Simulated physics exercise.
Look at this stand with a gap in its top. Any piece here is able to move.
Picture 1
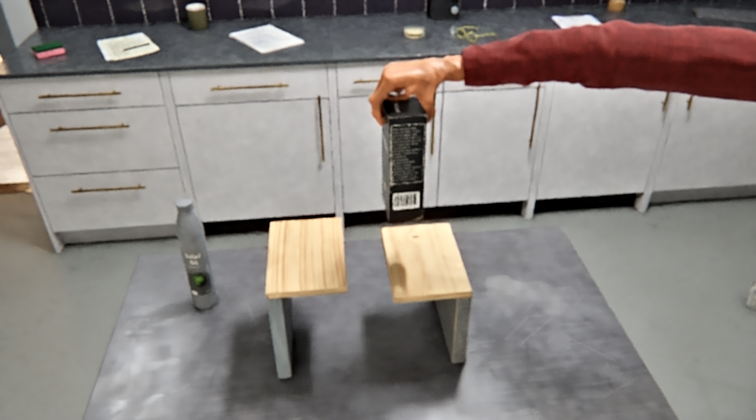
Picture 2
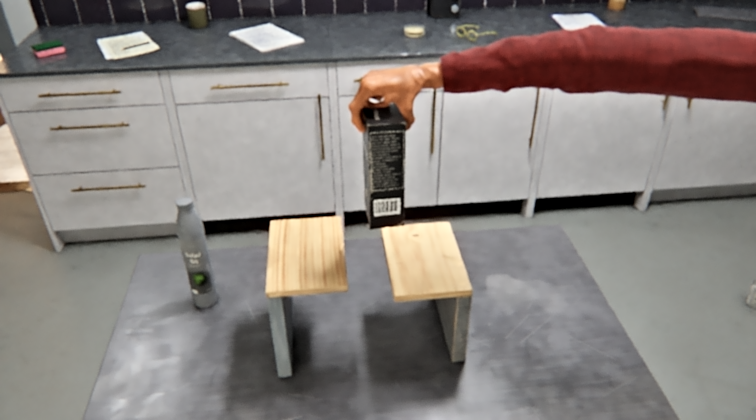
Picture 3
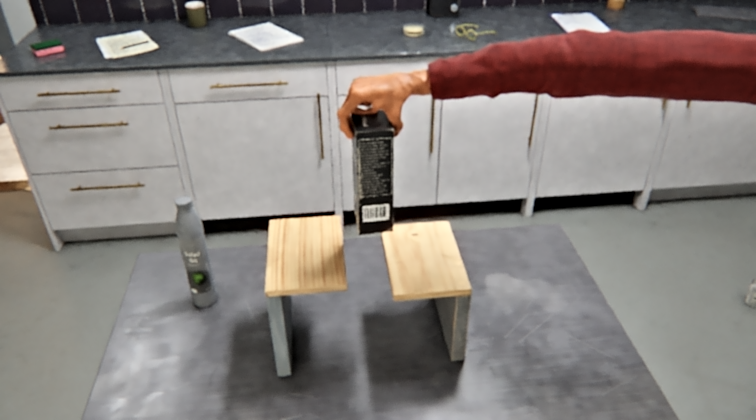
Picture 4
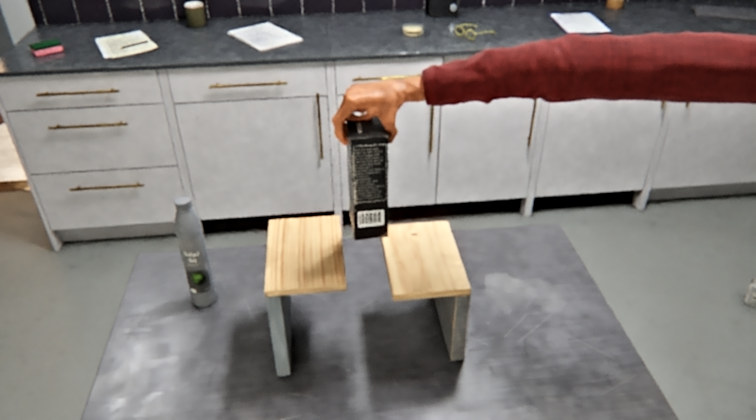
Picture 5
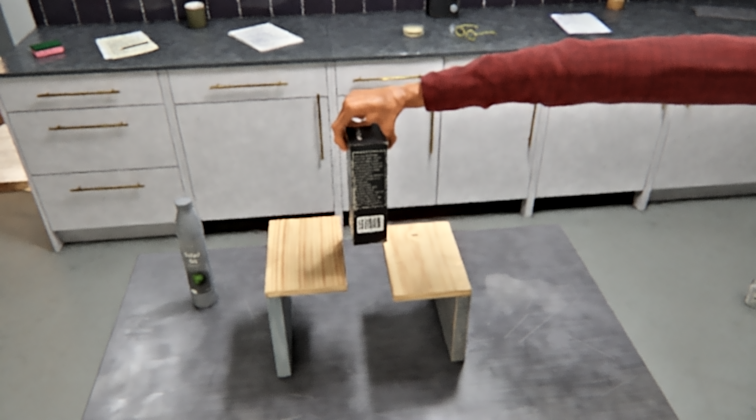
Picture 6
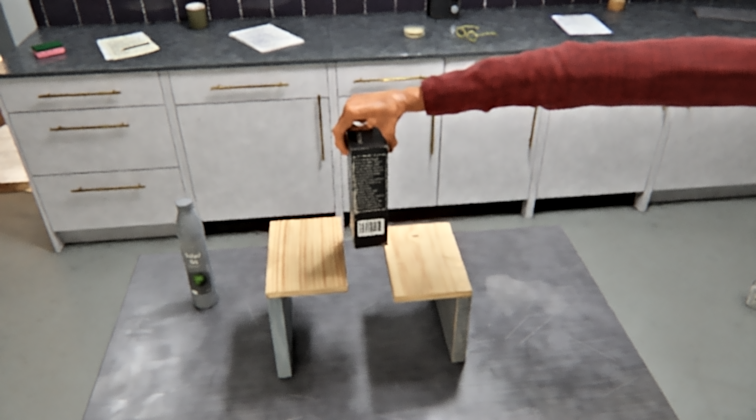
A black carton, gripped from above by a hand in a dark red sleeve, moved left and slightly down until it hung over the gap between two wooden tops, beside a still grey bottle.
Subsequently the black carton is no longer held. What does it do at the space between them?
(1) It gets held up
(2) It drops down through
(2) It drops down through.
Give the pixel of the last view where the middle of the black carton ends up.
The object finishes roughly at pixel (370, 293).
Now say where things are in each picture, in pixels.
Being brought over the gap; black carton (403, 161); grey bottle (196, 255), in the first picture.
Being brought over the gap; black carton (384, 168); grey bottle (196, 254), in the second picture.
Being brought over the gap; black carton (372, 174); grey bottle (195, 253), in the third picture.
Being brought over the gap; black carton (368, 179); grey bottle (194, 253), in the fourth picture.
Being brought over the gap; black carton (367, 185); grey bottle (195, 253), in the fifth picture.
Poised above the slot; black carton (368, 189); grey bottle (196, 254), in the sixth picture.
Then, 0.20 s past the last view, black carton displaced a little near (368, 209).
Then, 0.30 s past the last view, black carton displaced well along near (369, 265).
Then, 0.50 s past the last view, black carton displaced well along near (370, 290).
Finally, moved from the start, black carton; grey bottle still in place. Final places as the last picture's camera would see them, black carton near (370, 293). The carton reaches the table.
